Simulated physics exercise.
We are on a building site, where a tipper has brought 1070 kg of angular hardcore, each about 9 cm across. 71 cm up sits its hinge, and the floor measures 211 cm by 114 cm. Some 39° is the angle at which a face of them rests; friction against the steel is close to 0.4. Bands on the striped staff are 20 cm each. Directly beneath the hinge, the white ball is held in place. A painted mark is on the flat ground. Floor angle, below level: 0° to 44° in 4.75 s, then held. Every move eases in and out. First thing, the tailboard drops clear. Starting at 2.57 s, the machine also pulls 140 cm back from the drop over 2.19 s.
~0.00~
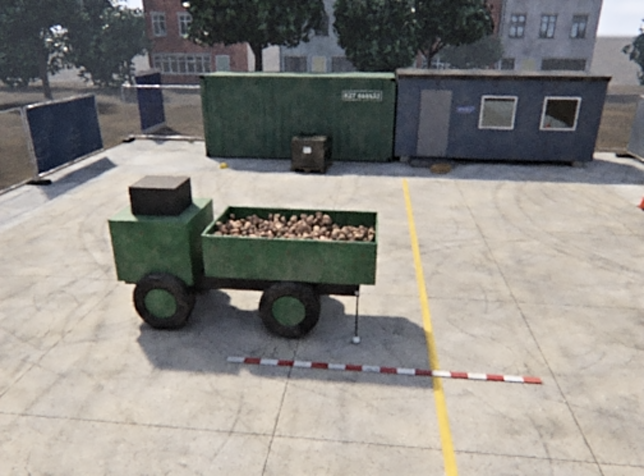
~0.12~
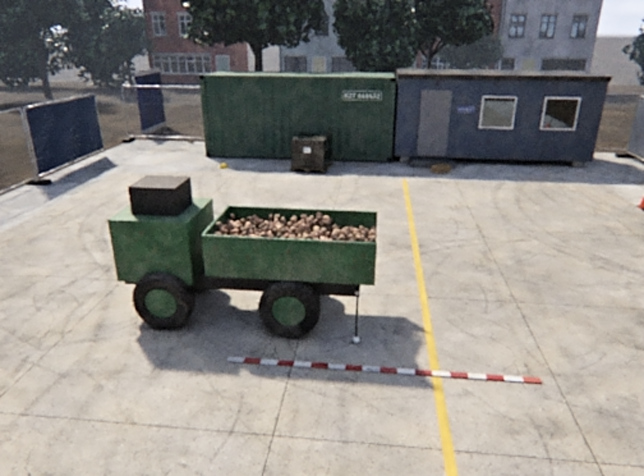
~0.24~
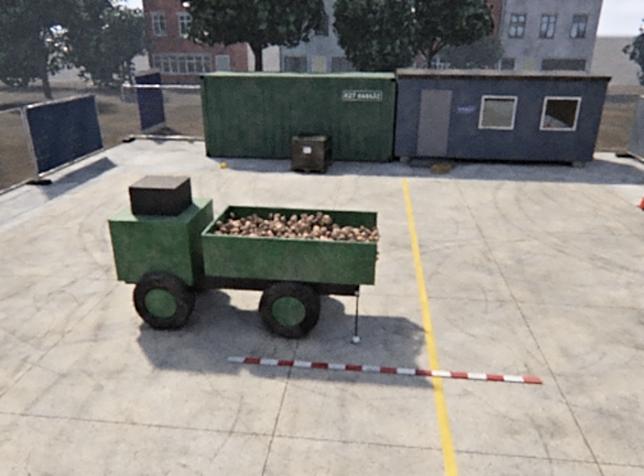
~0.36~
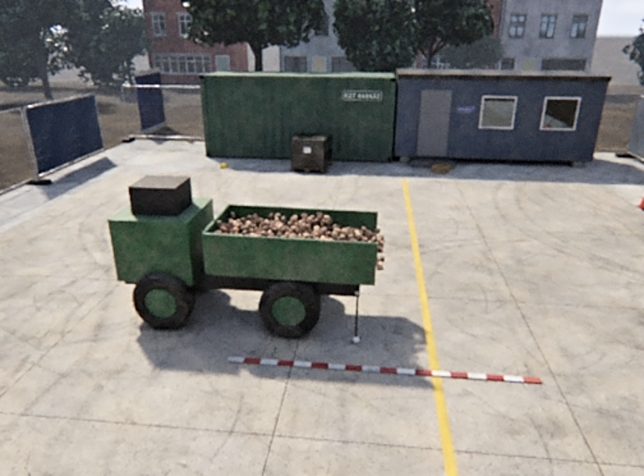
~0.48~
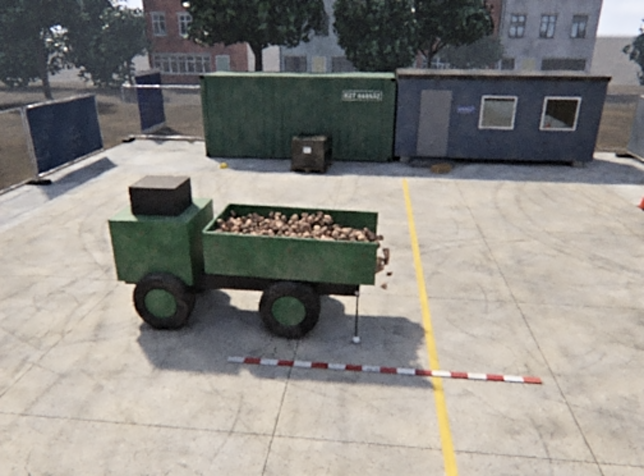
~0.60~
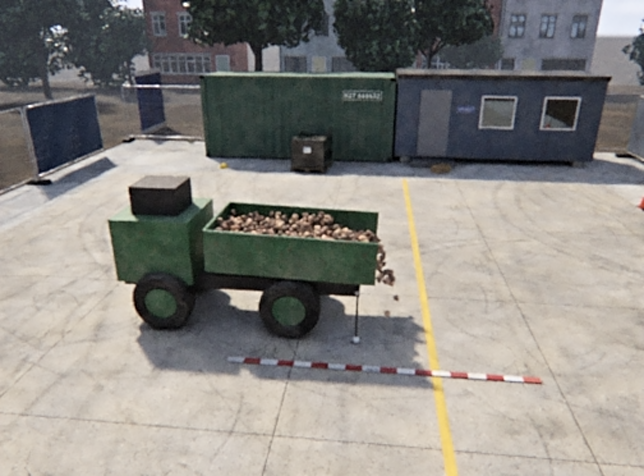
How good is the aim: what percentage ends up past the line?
About 0 per cent.
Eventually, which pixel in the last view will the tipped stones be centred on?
In the last view, about (361, 310).
After 3.6 s the floor is at 37°; 33 % in the body, 65 % short of the line, 1 % past the line; the foremost stones are at (442, 321).
After 4.8 s the floor is at 44°; 0 % in the body, 98 % short of the line, 2 % past the line; the foremost stones are at (443, 321).
After 5.2 s the floor is at 44°; 0 % in the body, 98 % short of the line, 2 % past the line; the foremost stones are at (443, 321).
After 8.2 s the floor is at 44°; 0 % in the body, 98 % short of the line, 2 % past the line; the foremost stones are at (443, 321).
